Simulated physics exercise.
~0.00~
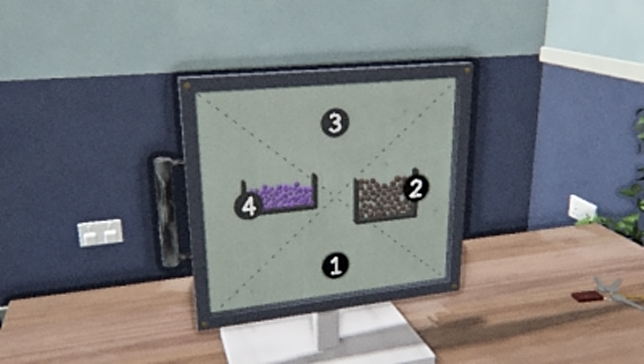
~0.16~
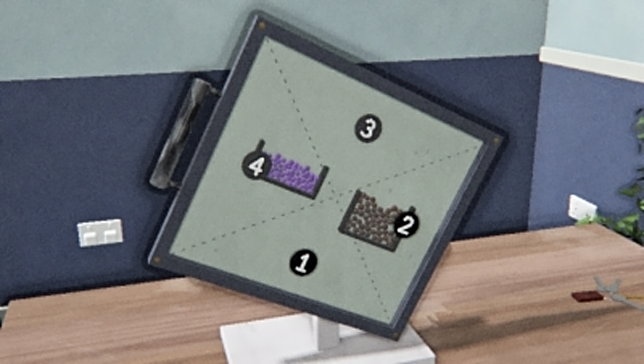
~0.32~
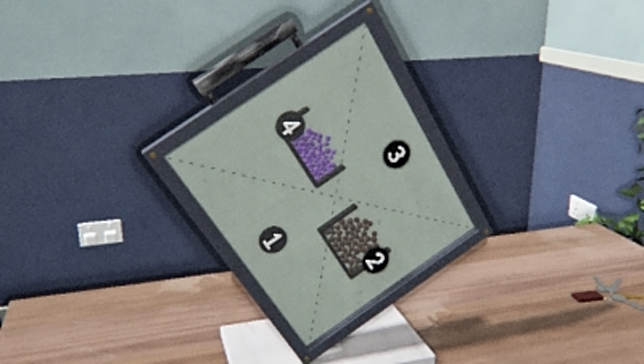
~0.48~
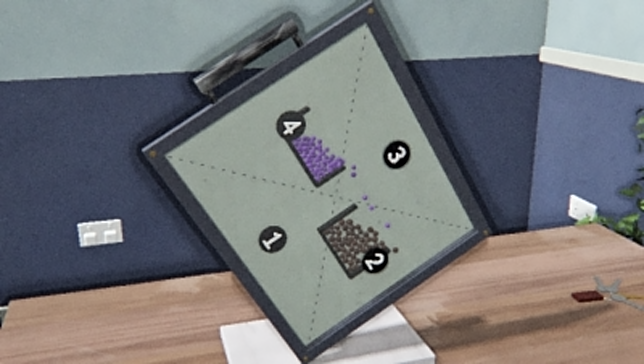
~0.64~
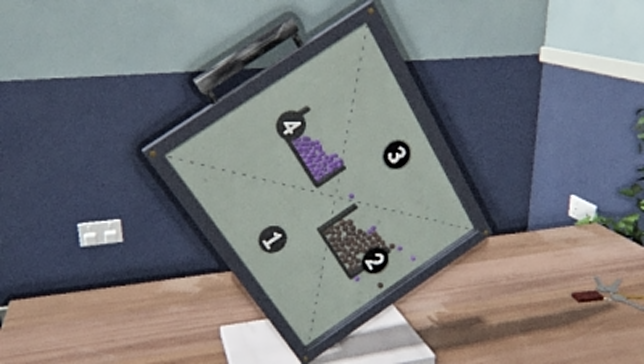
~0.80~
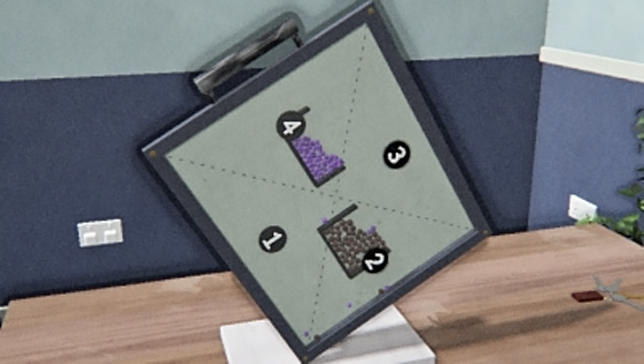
A shallow square case with a dark frame and a pale green face stands on a white base on a wooden table, seen from the front in a room with blue walls. Dashed lines divide its face into four numbered wedges, with small purple beads in an open tray at left and larger dark brown ones in another at right. The case swings clockwise and stops steeply tilted, the purple tray now above the brown one. A few purple beads spill down over the lower tray, and some beads drop to the bottom edge. Most remain heaped in the two trays.
